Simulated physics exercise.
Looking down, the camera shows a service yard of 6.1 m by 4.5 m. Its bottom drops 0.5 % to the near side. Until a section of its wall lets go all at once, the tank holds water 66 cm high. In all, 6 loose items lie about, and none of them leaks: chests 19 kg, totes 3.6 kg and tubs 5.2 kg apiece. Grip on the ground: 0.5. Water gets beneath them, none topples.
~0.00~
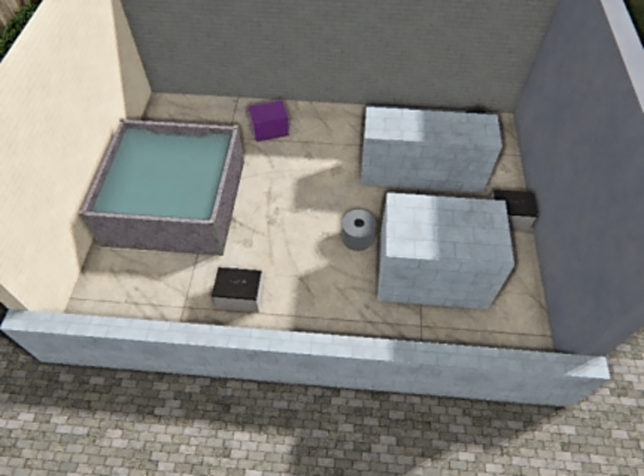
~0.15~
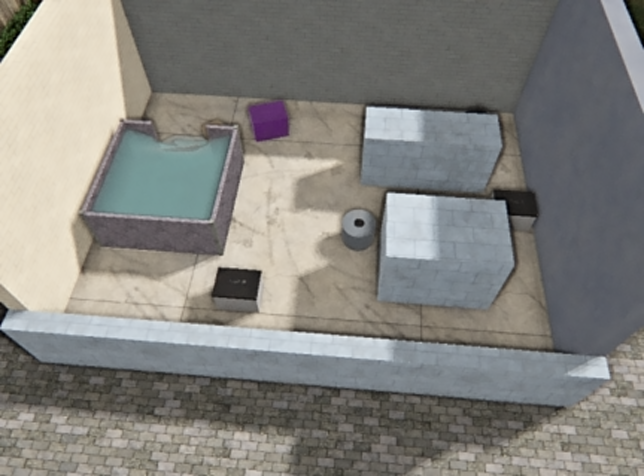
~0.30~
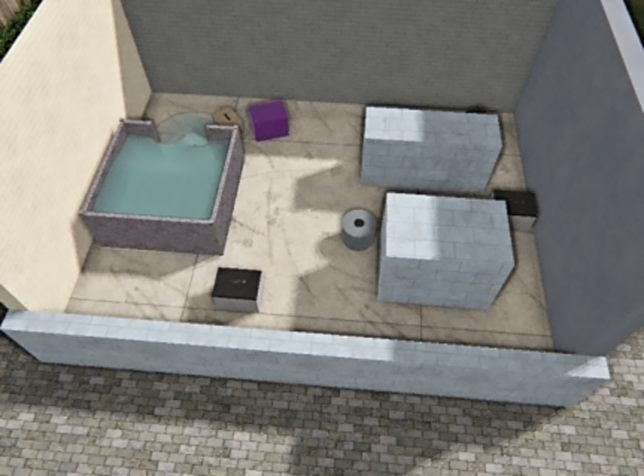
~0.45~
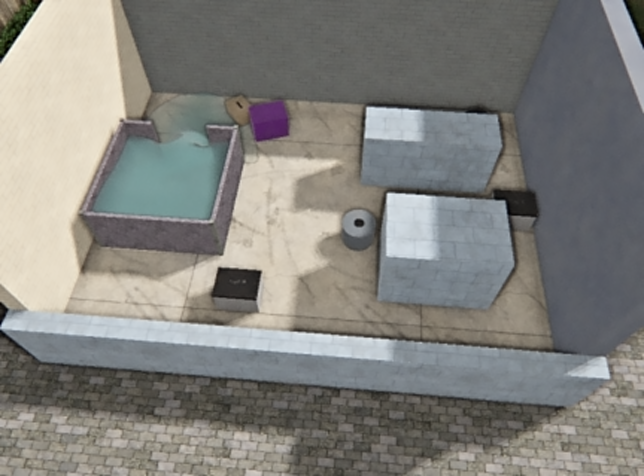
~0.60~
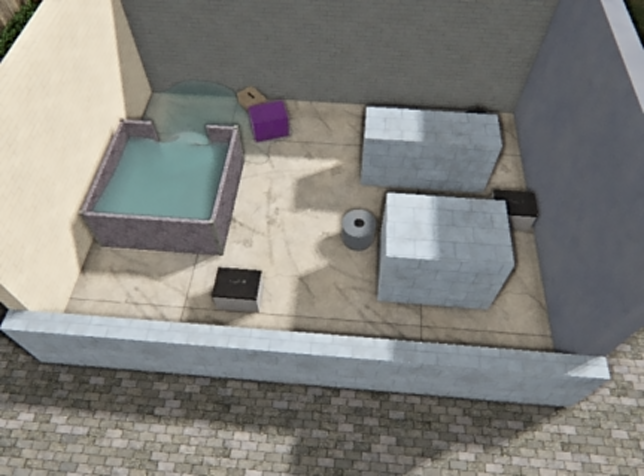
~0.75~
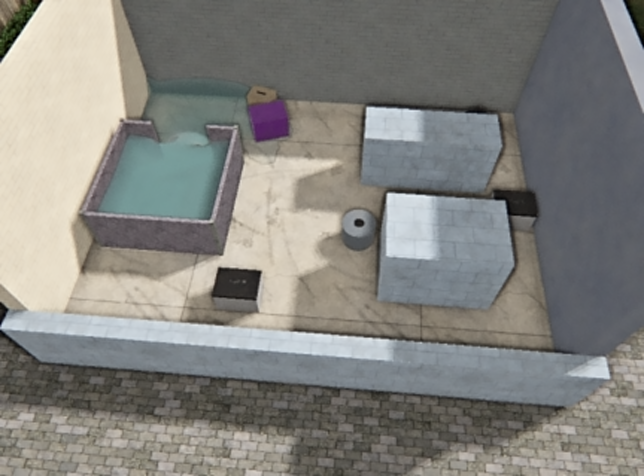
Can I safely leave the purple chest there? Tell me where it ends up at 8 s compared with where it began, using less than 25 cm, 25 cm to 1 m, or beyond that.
Expect it to shift a fair bit, but under a metre.
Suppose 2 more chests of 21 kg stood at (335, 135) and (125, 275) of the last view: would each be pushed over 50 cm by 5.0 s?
So it goes across the line, then behind the line.
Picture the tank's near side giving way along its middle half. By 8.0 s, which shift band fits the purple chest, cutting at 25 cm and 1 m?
Then the purple chest stays put.
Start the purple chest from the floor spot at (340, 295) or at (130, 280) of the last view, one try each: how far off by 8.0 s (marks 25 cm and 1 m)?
Results, in order: Essentially stationary, then essentially stationary.
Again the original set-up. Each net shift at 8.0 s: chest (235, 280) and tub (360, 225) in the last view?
0 cm and 120 cm, respectively.
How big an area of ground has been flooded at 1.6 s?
I'd put it close to 7.5 m2.
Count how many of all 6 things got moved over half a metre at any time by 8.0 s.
My count gives 5.
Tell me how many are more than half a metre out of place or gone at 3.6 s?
At that moment it comes to 2.
After 1.6 s the purple chest is near (269, 113), 0.0 m from its start, aground; 0 afloat.
After 3.6 s the purple chest is near (286, 145), 0.8 m from its start, aground; 2 afloat.
After 5.6 s the purple chest is near (286, 145), 0.8 m from its start, aground; 2 afloat.
After 8.0 s the purple chest is near (286, 145), 0.8 m from its start, aground; 2 afloat.
